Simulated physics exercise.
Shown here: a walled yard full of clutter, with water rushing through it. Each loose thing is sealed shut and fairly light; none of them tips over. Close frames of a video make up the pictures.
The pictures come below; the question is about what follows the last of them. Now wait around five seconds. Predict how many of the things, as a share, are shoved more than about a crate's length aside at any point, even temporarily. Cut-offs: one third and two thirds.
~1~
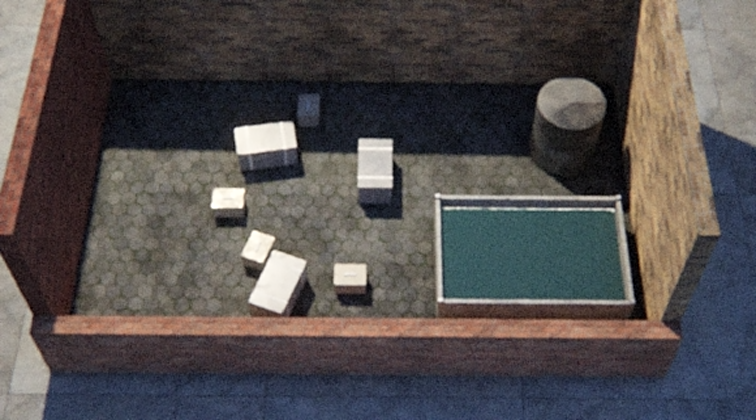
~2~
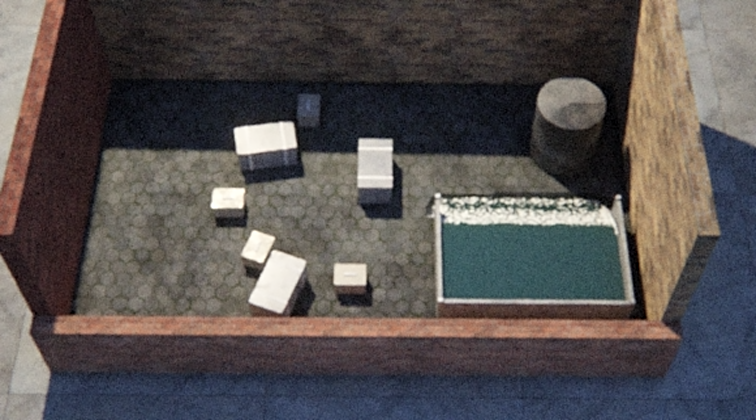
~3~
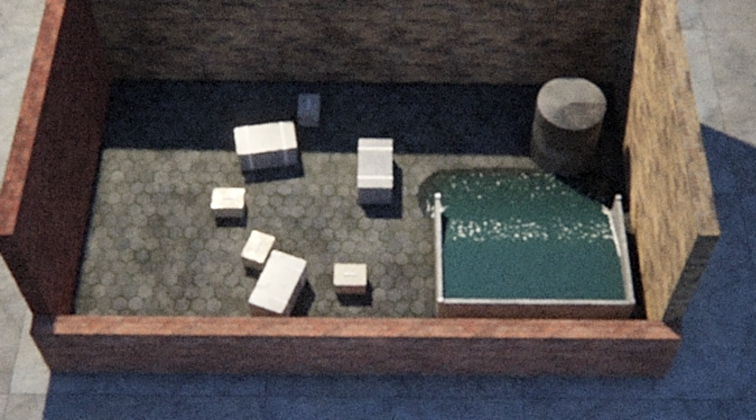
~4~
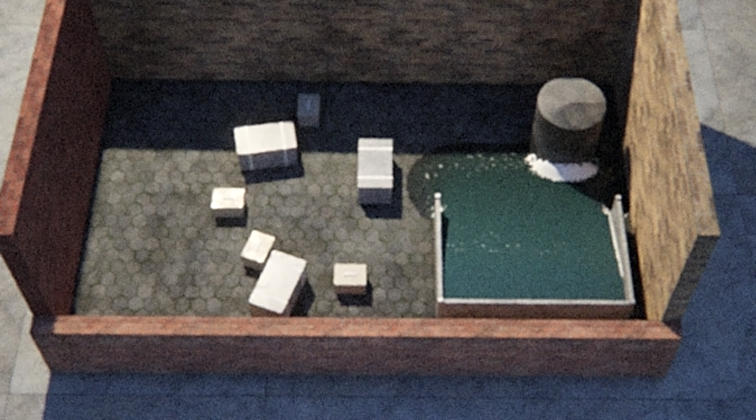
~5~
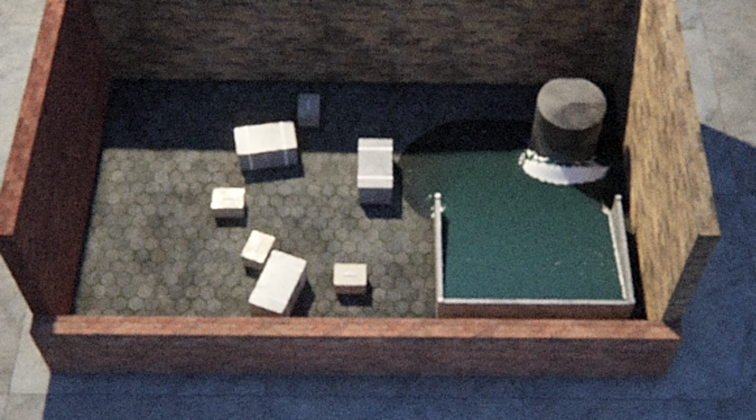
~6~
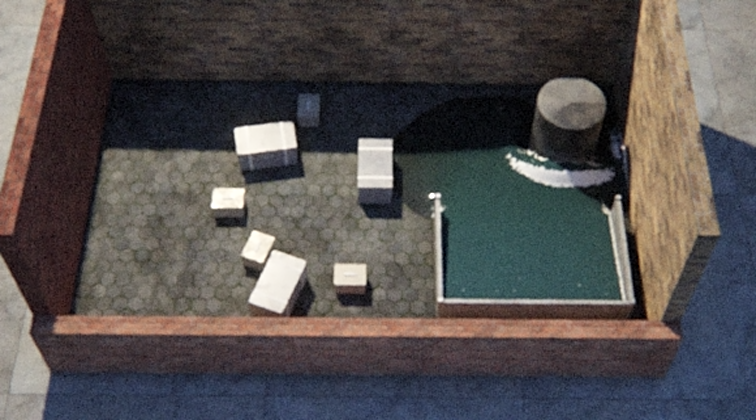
Fewer than a third of the things get pushed well away.
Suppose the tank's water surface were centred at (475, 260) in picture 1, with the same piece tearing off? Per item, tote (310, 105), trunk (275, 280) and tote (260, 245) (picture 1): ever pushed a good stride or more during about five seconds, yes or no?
The first: Travelled far enough; the second: Did not travel far; the third: Did not travel far.
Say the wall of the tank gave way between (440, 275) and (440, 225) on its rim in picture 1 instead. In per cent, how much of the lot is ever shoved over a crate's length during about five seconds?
About 60 per cent.
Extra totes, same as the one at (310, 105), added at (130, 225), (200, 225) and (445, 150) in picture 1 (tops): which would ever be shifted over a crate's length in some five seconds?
Results - 1: Doesn't go far; 2: Doesn't go far; 3: Ends up far away.
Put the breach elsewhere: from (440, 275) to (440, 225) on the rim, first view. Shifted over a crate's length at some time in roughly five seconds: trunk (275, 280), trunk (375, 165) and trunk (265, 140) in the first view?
Travels that far, falls short, falls short.
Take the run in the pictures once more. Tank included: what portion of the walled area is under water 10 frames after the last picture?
Roughly 40 in a hundred.
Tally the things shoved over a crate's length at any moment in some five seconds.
That makes 1.
A moment on, 0 of 7 are well off their spots; 0 afloat.
Next, 0 of 7 are well off their spots; 0 afloat.
Later, 1 of 7 are well off their spots; 1 afloat.
In the end, 1 of 7 are well off their spots, and 1 have been at some point; 1 afloat.
